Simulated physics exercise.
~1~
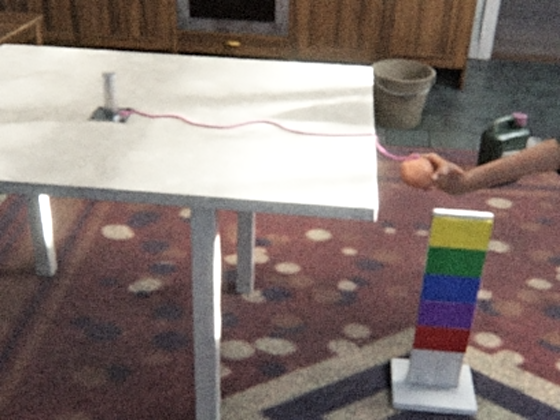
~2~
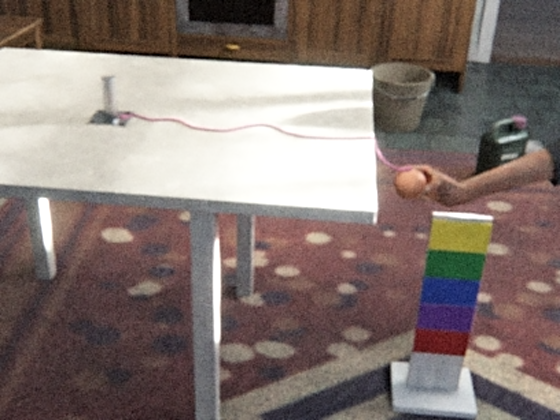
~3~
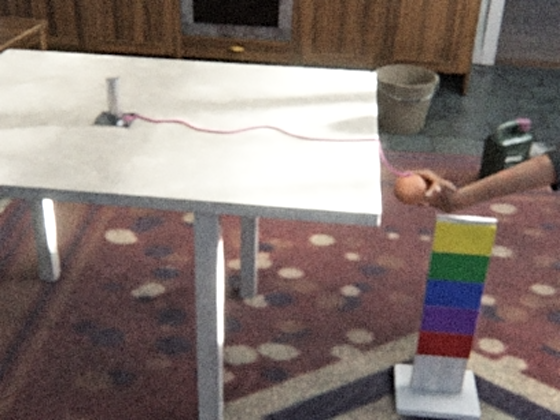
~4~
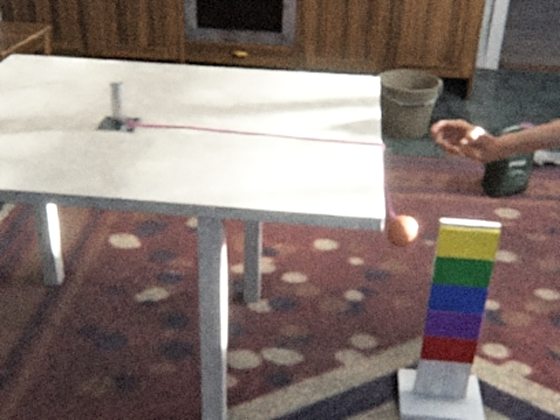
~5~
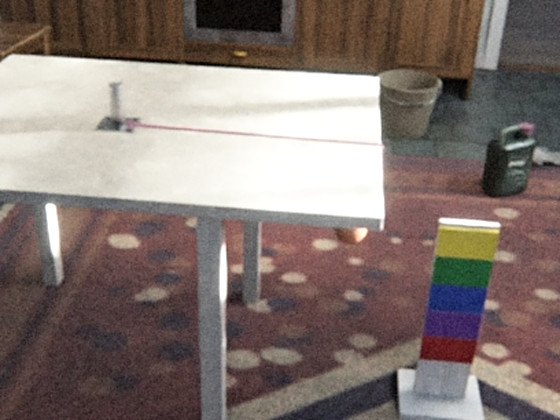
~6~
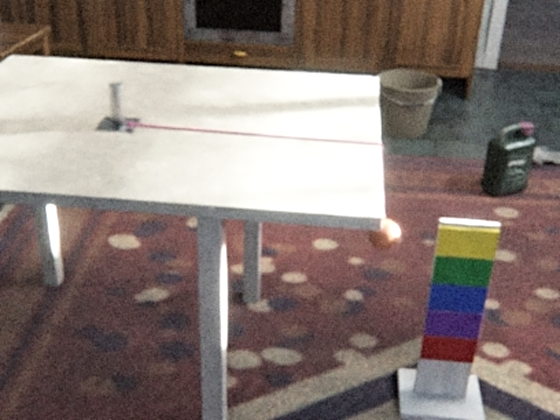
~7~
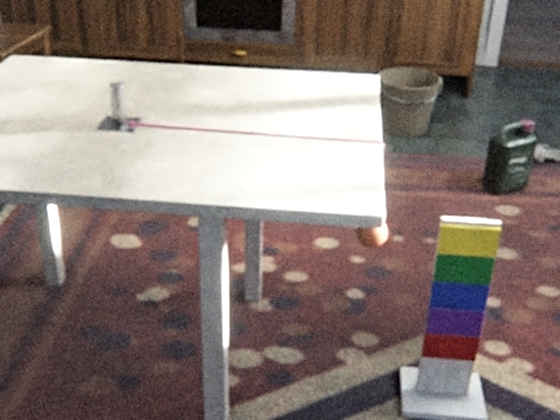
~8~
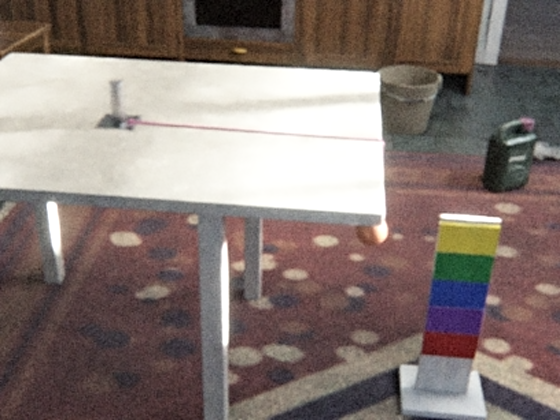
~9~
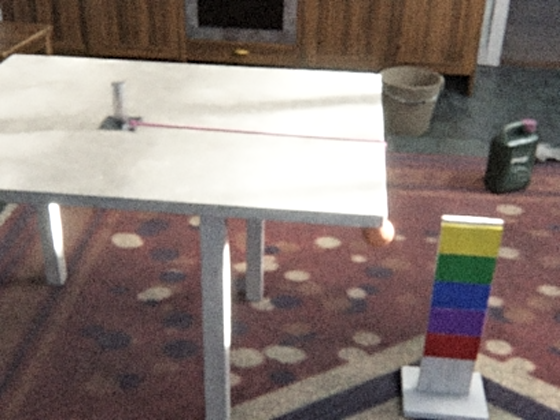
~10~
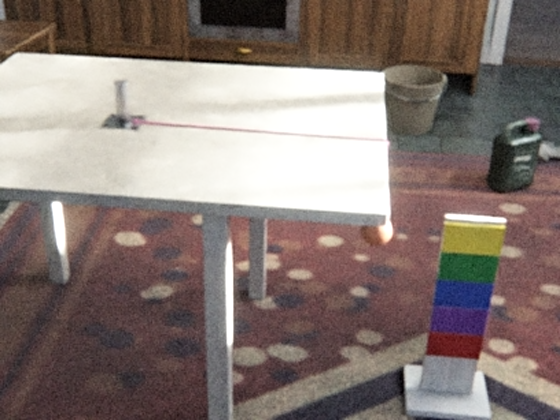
A hand held an orange ball on a pink string beside a white table, then let go and drew back. The ball dropped slightly, swung left under the table edge and back, and ended up hanging almost still, level with the stand's yellow band.
